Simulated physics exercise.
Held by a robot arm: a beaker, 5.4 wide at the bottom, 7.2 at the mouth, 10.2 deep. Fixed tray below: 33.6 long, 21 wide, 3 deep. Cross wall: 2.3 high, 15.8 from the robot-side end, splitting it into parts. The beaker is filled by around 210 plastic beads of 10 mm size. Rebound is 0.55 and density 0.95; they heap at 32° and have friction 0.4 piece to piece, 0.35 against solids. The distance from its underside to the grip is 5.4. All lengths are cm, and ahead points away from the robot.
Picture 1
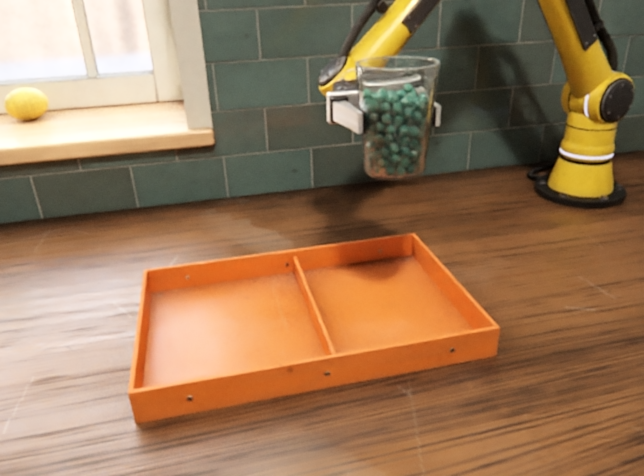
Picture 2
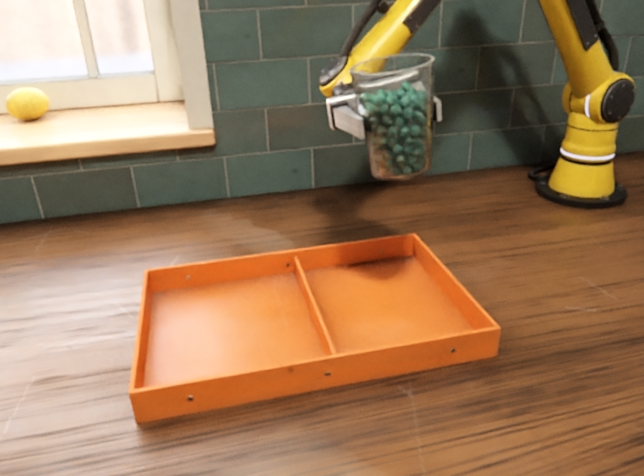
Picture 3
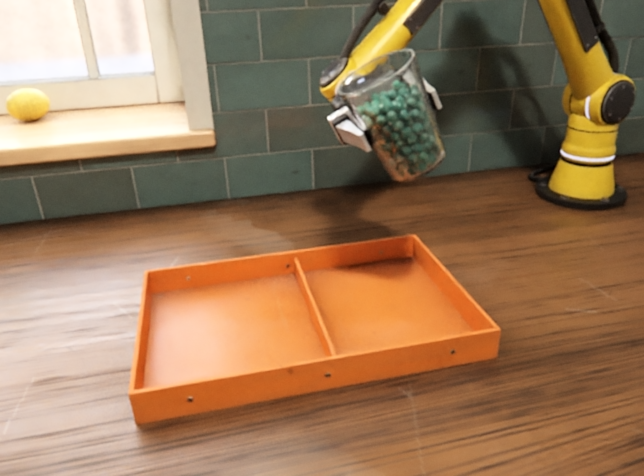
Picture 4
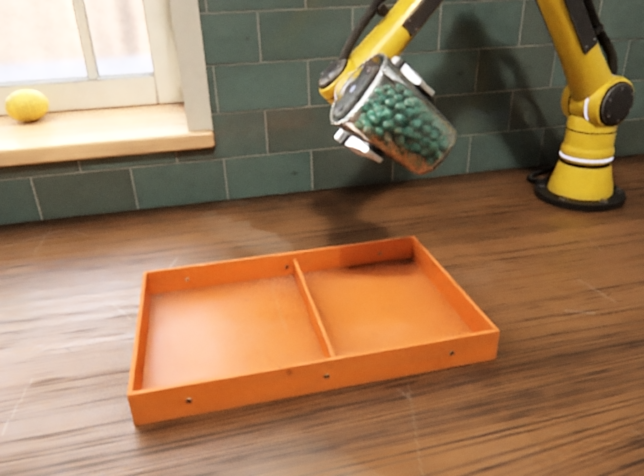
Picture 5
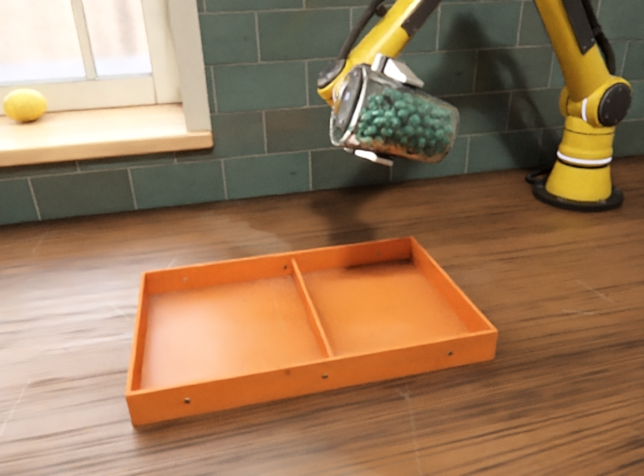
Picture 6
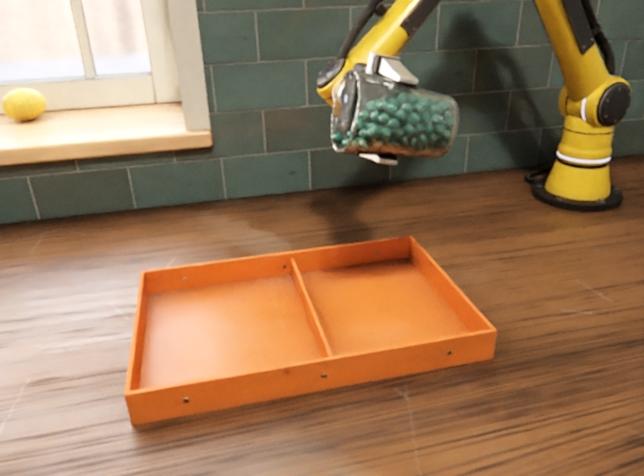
The clip shows a yellow robot arm holding a clear beaker of green beads above a divided orange tray on a wooden surface, tilting it leftward from upright to nearly horizontal while the beads shift inside.
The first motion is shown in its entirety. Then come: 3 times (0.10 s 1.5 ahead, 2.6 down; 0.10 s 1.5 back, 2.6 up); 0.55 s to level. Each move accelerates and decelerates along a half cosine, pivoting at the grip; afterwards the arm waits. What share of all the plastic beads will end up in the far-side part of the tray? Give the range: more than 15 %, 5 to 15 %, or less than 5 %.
The range is 5 to 15 %.
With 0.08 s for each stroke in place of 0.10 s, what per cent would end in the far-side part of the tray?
Around 20 percent.
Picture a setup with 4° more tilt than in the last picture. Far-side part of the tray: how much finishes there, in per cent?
20 %.
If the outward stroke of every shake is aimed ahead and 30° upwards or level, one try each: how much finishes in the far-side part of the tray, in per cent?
You'd get about 50 per cent with the first setting and about 45 per cent with the second.
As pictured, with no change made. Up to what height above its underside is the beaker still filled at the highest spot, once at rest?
Roughly 8.5 centimetres.
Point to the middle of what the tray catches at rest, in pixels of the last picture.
(250, 323).
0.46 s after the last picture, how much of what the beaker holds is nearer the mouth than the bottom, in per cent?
About 35 percent.
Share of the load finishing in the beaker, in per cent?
85 %.
Then, 0.46 s later, tilted 77° forward, highest piece 22 above the table; 189 in the beaker, 10 in the far-side part, 7 in flight or on a rim.
Then, 0.92 s later, tilted 29° forward, highest piece 25 above the table; 178 in the beaker, 20 in the far-side part, 8 in the robot-side part.
Then, 1.35 s later, level, highest piece 25 above the table; 178 in the beaker, 20 in the far-side part, 8 in the robot-side part.
Then, 2.40 s later, level, highest piece 25 above the table; 178 in the beaker, 20 in the far-side part, 8 in the robot-side part.
At rest, 178 in the beaker, 20 in the far-side part, 8 in the robot-side part. That is 10 % in the far-side part of the tray.
